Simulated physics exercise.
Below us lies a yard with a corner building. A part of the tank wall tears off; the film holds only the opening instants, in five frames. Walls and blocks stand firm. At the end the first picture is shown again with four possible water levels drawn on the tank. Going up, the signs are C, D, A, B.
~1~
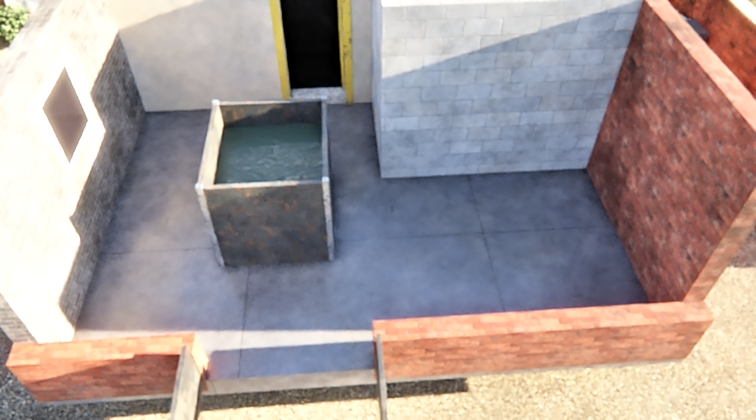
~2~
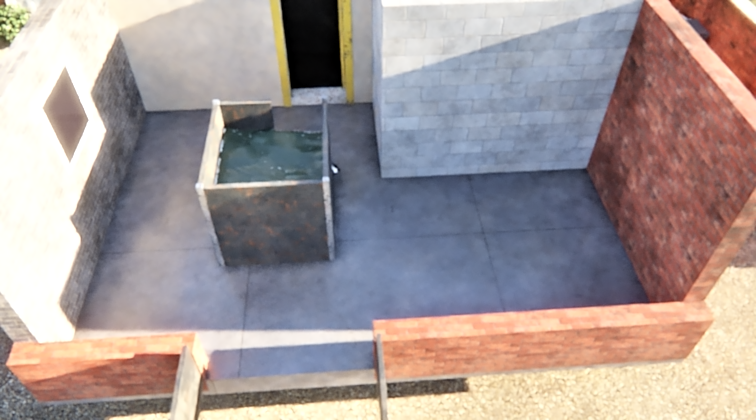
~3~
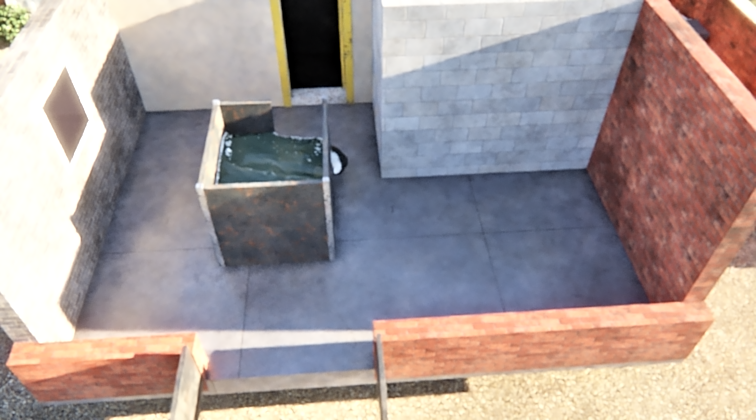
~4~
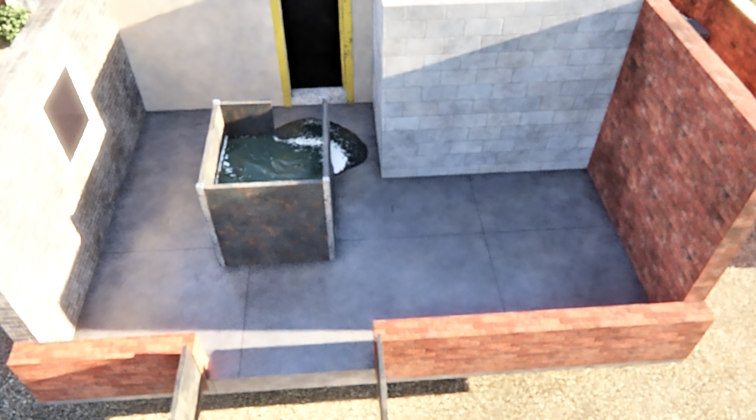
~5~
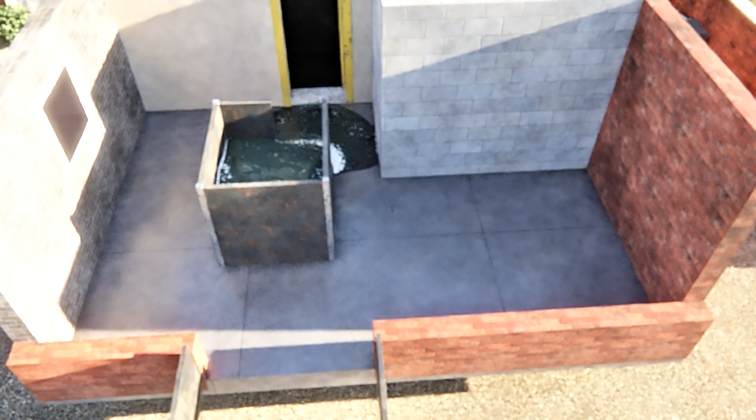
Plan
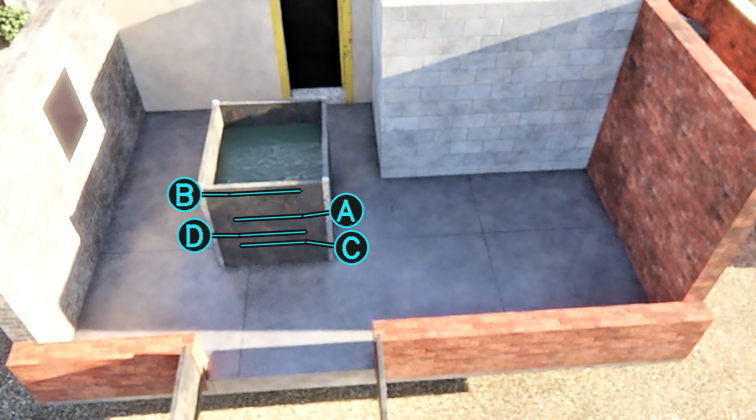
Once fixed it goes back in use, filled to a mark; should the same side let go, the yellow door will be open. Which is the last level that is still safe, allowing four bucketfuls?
Level C.
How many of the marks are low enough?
One of them.
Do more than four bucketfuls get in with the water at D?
Yes, it does.
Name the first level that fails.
The answer is D.
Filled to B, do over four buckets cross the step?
Yes.
On the marked copy, A at (269, 217); B at (264, 192); C at (274, 243); D at (272, 233); from the bottom up C, D, A, B.
With A, dozens of bucketfuls pour in.
With B, dozens of bucketfuls pour in.
With C, a bucket or two gets in.
With D, about 9 bucketfuls get in.
